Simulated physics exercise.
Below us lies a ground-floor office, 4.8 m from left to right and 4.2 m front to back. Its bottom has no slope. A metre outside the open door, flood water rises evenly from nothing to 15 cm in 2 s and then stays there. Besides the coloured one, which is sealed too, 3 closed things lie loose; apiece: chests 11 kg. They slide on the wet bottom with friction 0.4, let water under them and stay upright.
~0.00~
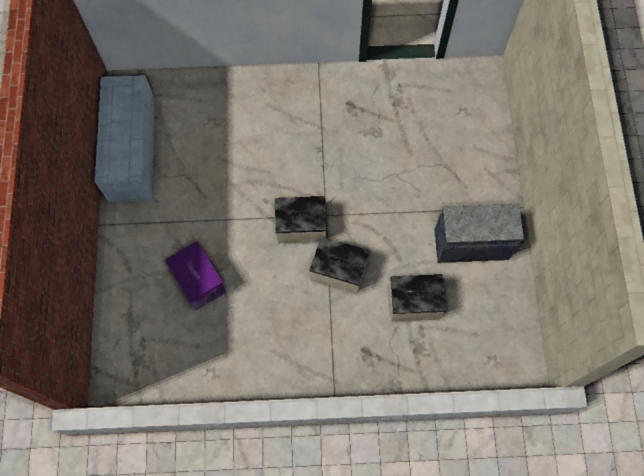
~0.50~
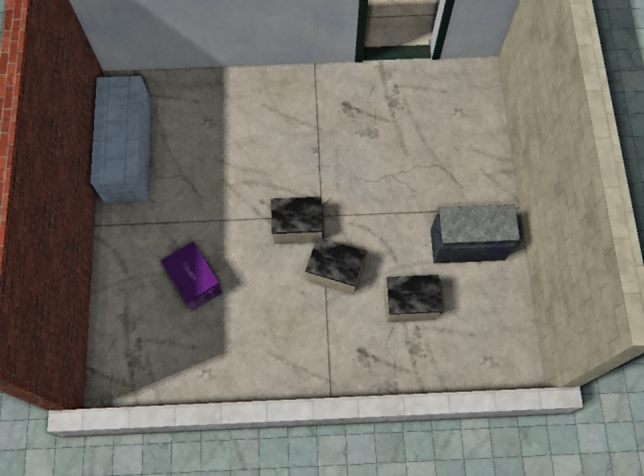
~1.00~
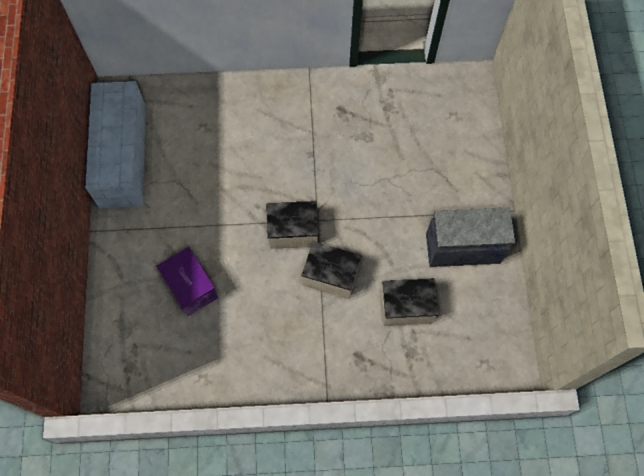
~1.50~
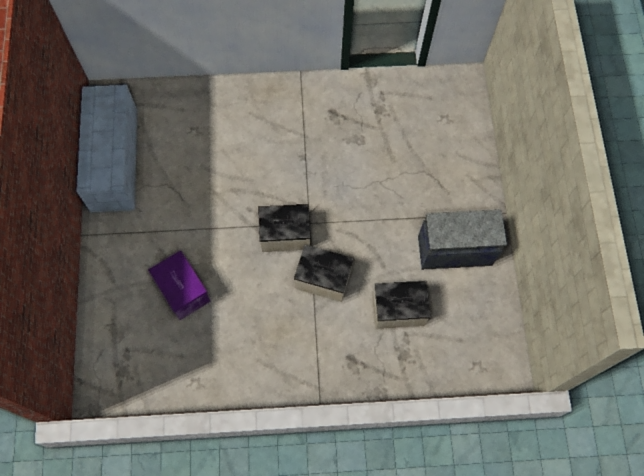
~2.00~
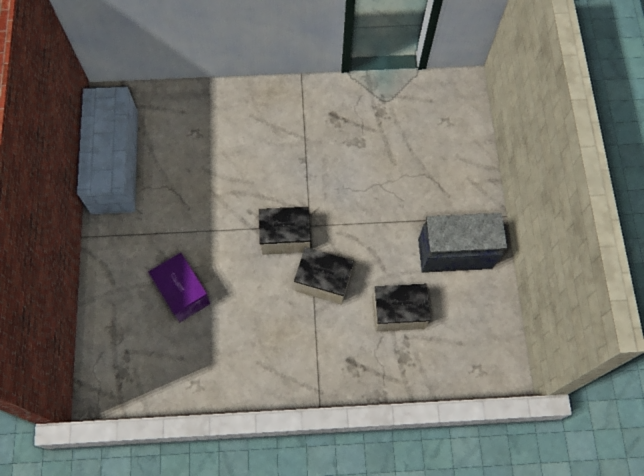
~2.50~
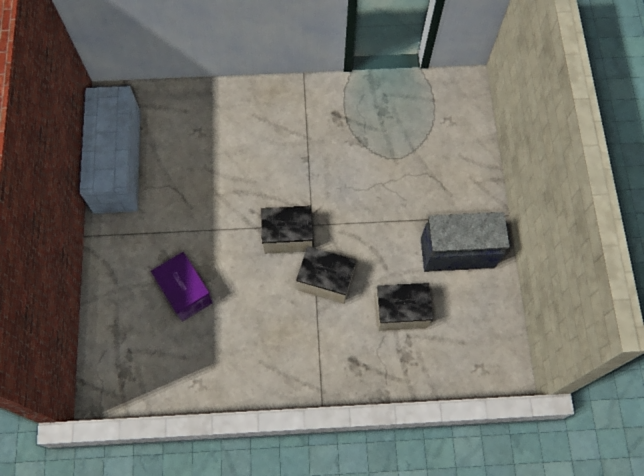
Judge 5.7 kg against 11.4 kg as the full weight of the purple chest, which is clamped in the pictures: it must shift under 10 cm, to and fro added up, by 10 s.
Verdict: The lower weight is enough.
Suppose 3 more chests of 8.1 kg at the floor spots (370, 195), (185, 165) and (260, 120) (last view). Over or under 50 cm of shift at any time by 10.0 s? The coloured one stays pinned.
In that order: Over, less, less.
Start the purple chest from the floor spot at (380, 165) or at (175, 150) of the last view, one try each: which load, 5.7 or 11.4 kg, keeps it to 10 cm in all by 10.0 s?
In that order: Neither holds; the smaller is enough.
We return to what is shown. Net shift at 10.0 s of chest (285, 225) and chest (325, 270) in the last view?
In that order: 20 cm, 30 cm.
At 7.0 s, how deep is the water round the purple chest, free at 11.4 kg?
About 1 cm.
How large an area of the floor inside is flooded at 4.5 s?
Some 7.5 m2.
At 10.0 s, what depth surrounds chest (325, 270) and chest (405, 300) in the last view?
Roughly 3 and 5 cm.
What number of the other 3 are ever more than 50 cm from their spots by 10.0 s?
0 of them.
After 3.5 s the purple chest would be 0 cm from its start with 5.7 kg and 0 cm from its start with 11.4 kg; 0 cm of water round it then.
After 4.5 s the purple chest would be 0 cm from its start with 5.7 kg and 0 cm from its start with 11.4 kg; 0 cm of water round it then.
After 7.0 s the purple chest would be 0 cm from its start with 5.7 kg and 0 cm from its start with 11.4 kg; 1 cm of water round it then.
After 10.0 s the purple chest would be 0 cm from its start with 5.7 kg and 0 cm from its start with 11.4 kg; 1 cm of water round it then.
